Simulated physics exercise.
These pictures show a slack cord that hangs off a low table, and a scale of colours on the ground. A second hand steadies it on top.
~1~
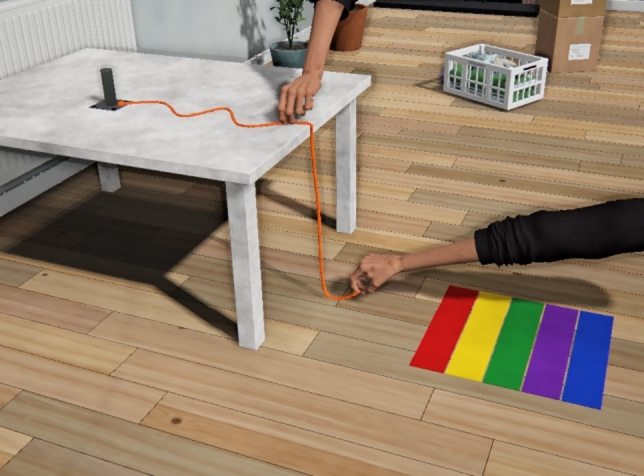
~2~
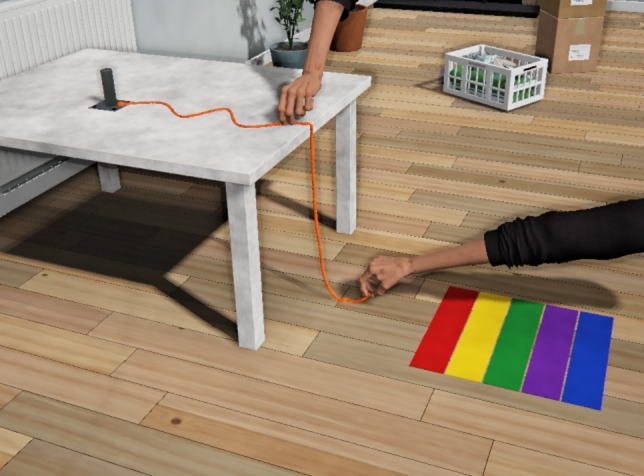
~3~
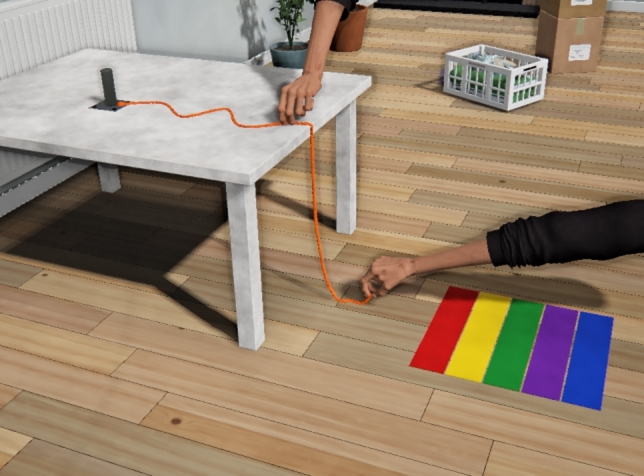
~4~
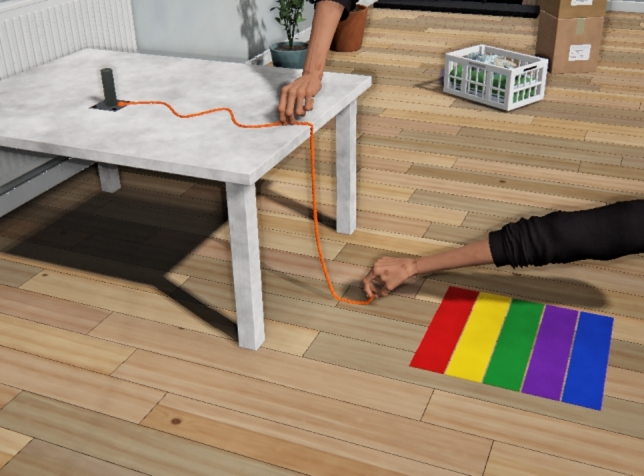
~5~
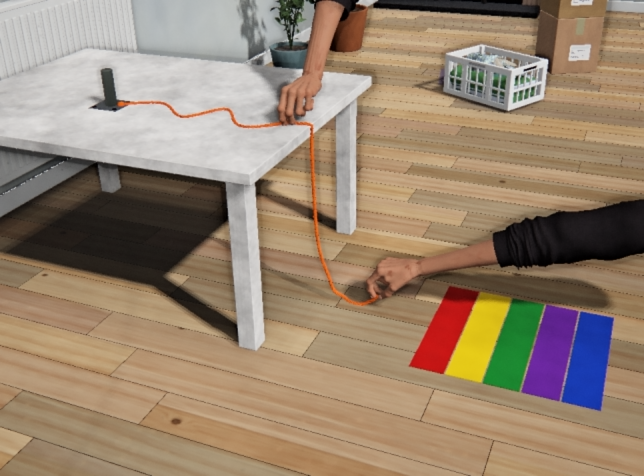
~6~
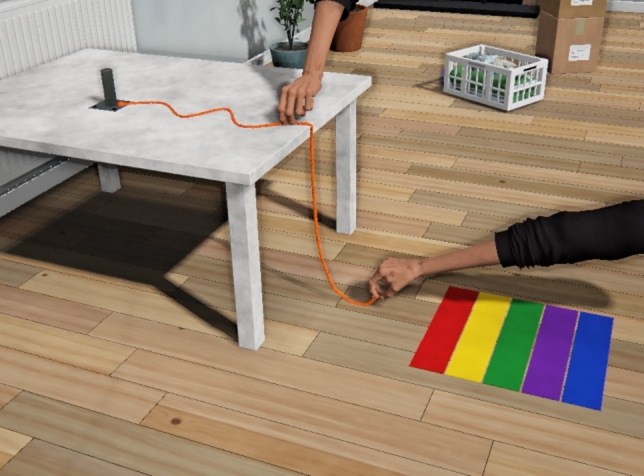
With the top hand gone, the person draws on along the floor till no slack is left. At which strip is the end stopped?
It halts on the purple strip.
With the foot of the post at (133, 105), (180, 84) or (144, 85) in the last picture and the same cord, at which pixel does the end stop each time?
The places are (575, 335), (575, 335) and (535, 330).
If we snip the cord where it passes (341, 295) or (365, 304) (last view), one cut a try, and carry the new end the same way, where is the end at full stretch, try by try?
About (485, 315) and (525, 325).
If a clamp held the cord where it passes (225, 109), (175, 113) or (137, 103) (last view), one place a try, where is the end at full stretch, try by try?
Try by try, around (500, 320), (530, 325) and (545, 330).
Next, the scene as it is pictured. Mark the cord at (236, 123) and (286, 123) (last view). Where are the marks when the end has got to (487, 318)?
Near (289, 124) and (318, 164).
Early on, end near (487, 318); over yellow.
Midway, end near (526, 326); over green.
At the end of the slack, end near (550, 331); over purple. Over purple.
